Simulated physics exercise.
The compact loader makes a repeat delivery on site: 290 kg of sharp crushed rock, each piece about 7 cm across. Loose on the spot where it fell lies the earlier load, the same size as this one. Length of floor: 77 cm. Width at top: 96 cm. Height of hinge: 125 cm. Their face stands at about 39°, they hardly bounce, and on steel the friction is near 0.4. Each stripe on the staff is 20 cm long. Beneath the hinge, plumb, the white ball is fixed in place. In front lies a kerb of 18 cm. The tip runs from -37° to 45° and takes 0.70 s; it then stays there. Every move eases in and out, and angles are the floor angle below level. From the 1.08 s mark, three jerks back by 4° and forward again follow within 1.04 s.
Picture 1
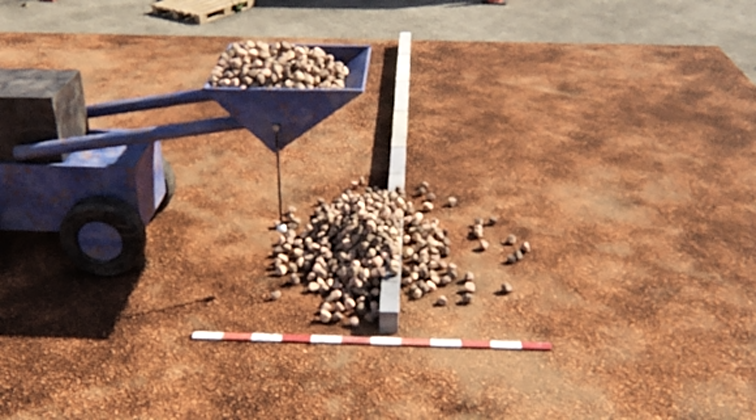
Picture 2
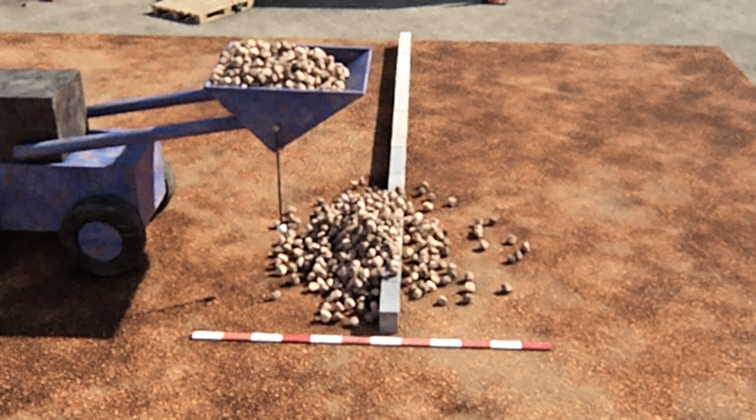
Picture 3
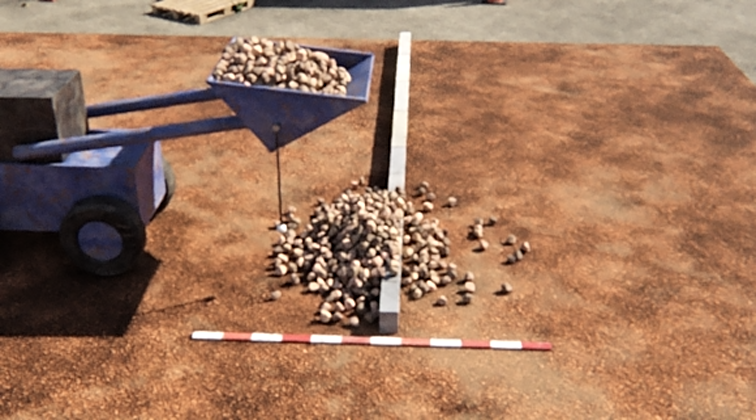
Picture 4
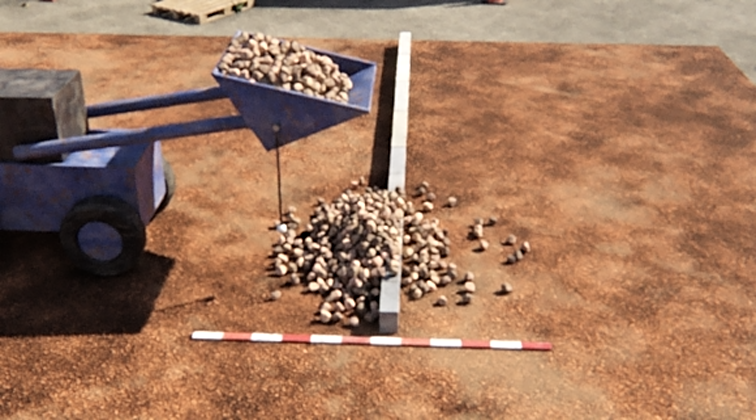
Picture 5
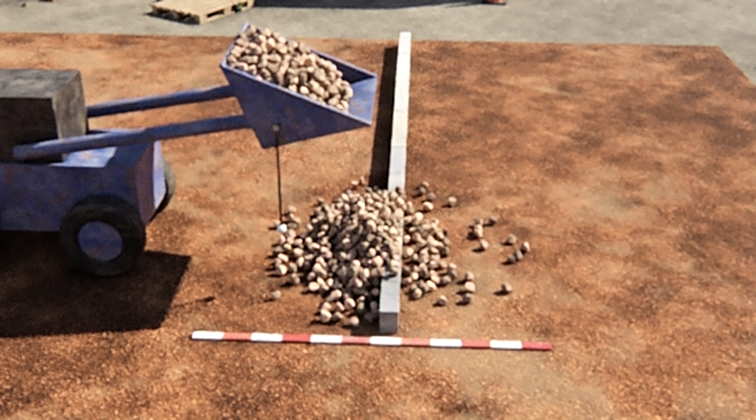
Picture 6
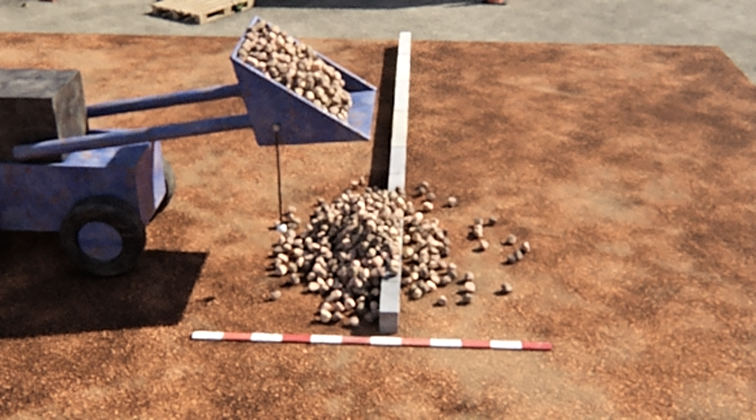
In the video, a blue wheeled loader holds a bucket of pale, rounded stones above a heap lying across a low kerb, and the bucket gradually tilts forward, its back rising and its front lip lowering slightly.
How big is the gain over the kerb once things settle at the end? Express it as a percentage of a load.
The gain is about 51 per cent of a load.
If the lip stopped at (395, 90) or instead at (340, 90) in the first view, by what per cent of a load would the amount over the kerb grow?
Roughly 85 and 25 percent, in that order.
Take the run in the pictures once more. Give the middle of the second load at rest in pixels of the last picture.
Around (391, 236).
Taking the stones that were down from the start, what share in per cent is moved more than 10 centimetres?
10 %.
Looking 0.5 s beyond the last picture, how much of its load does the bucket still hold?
About 60 percent is still in there.
Then, 0.2 s after the last picture the floor is at 32°; in per cent of one load, 100 in the bucket, 88 on this side of the kerb, 12 over the kerb; the foremost stones are at (503, 246).
Then, 0.5 s after the last picture the floor is at 45°; in per cent of one load, 62 in the bucket, 126 on this side of the kerb, 12 over the kerb; the foremost stones are at (503, 246).
Then, 2.3 s after the last picture the floor is at 45°; in per cent of one load, 0 in the bucket, 137 on this side of the kerb, 63 over the kerb; the foremost stones are at (541, 253).
Then, 4.8 s after the last picture the floor is at 45°; in per cent of one load, 0 in the bucket, 137 on this side of the kerb, 63 over the kerb; the foremost stones are at (541, 253). Net gain over the kerb, 51.
